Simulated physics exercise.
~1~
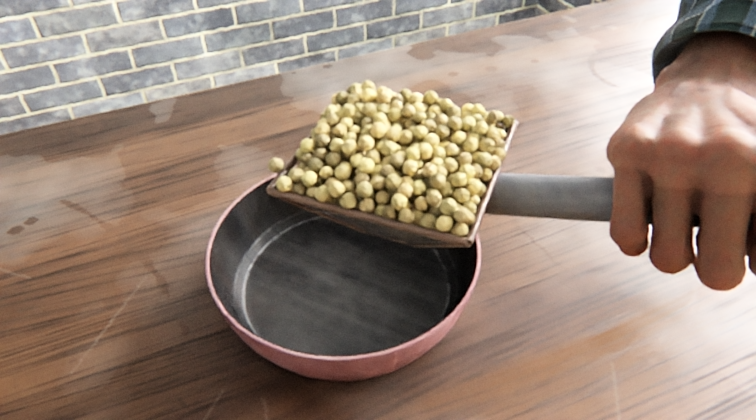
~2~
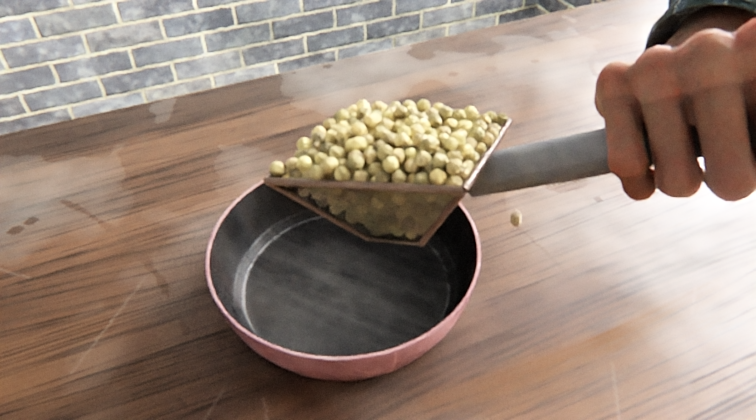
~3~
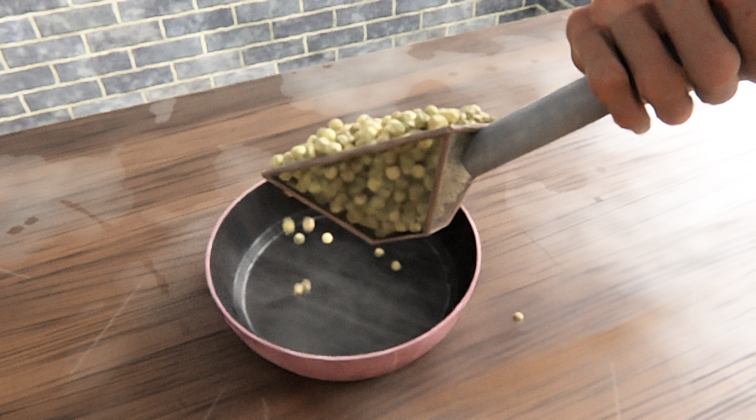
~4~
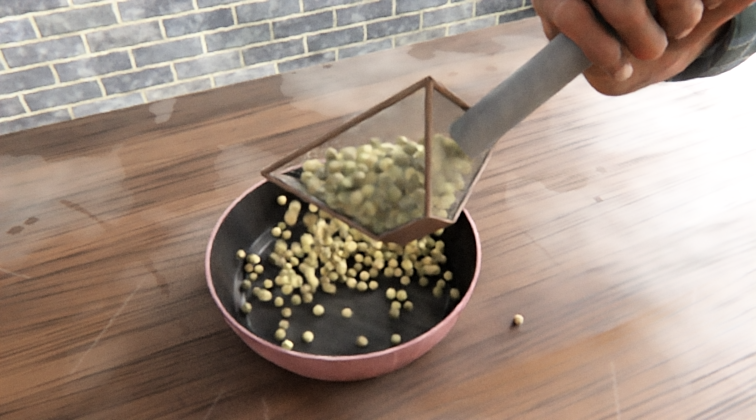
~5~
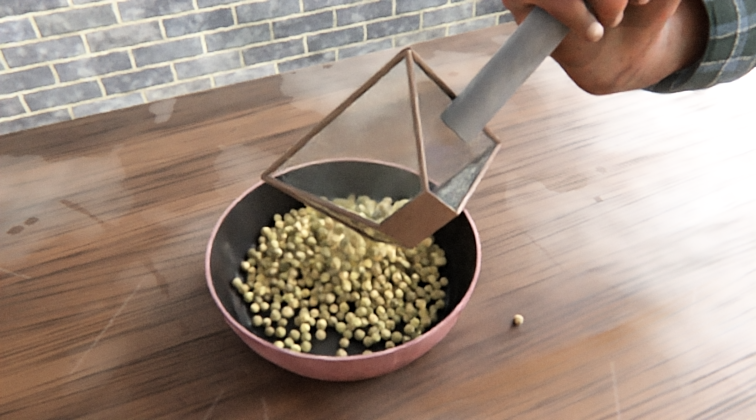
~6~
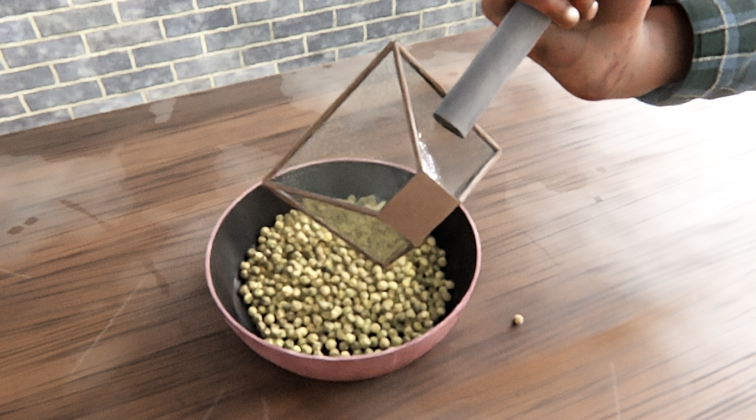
A scoop with clear sides, brown edges and a grey handle, heaped with pale yellow-green soya beans, is held by a hand from the right over an empty pan, dark inside and pink outside. The pan sits on a brown wooden table before a grey brick wall, seen from above at an angle. The hand lifts and tips the scoop leftward, and one bean drops onto the table at right. A few beans fall into the pan, then a thick stream pours down. Finally the steeply tilted scoop is emptied above a broad pile of beans in the pan, the stray one still lying outside.
